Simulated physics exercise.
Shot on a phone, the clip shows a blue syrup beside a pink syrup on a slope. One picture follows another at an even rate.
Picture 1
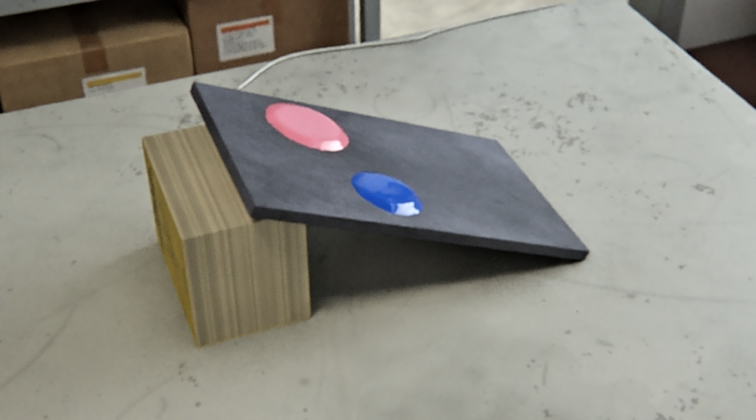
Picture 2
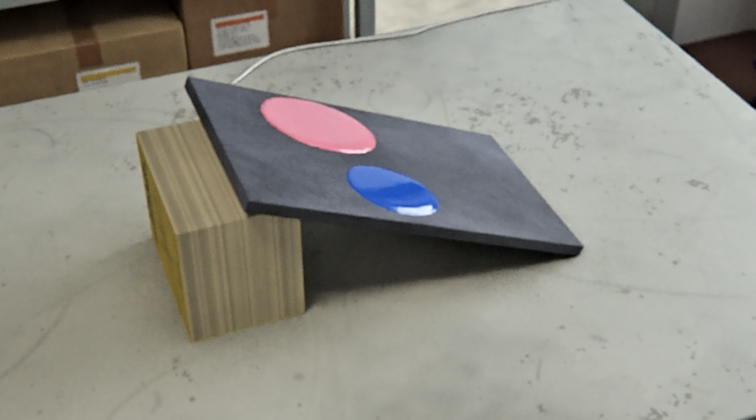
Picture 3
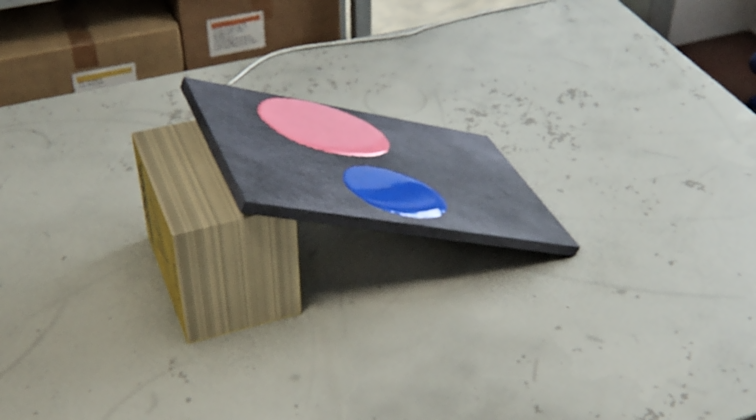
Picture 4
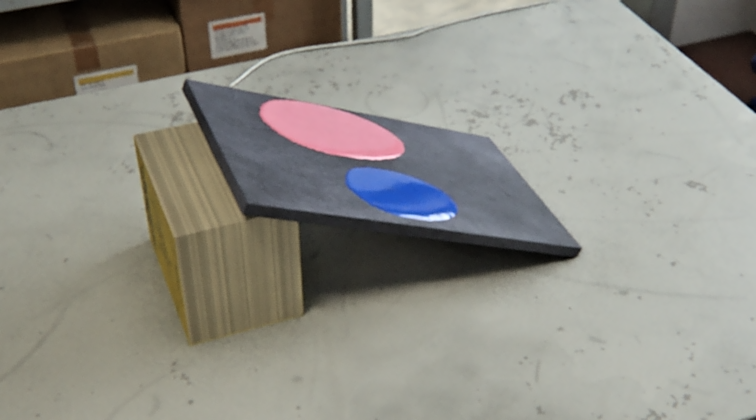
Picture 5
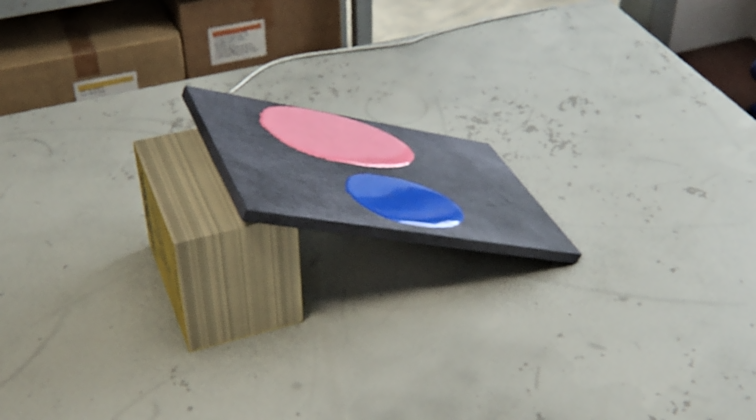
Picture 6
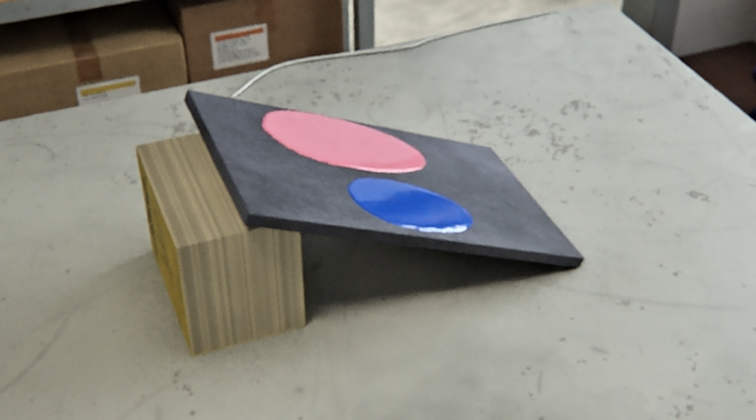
A dark tilted board holds pink and blue syrup puddles that spread slowly down its slope.
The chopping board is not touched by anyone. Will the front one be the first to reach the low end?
No, the back one gets there first.
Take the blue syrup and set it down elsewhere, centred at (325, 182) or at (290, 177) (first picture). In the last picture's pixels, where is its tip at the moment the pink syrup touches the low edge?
The tip reaches roughly (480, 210) on the first try and roughly (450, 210) on the second.
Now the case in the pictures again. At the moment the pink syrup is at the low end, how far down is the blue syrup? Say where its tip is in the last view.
Roughly (530, 222).
Soon after, the blue syrup is three quarters of the way down; the pink syrup is three quarters of the way down.
Later, the blue syrup is three quarters of the way down; the pink syrup is close to the edge.
In the end, the blue syrup is close to the edge; the pink syrup is at the low edge.
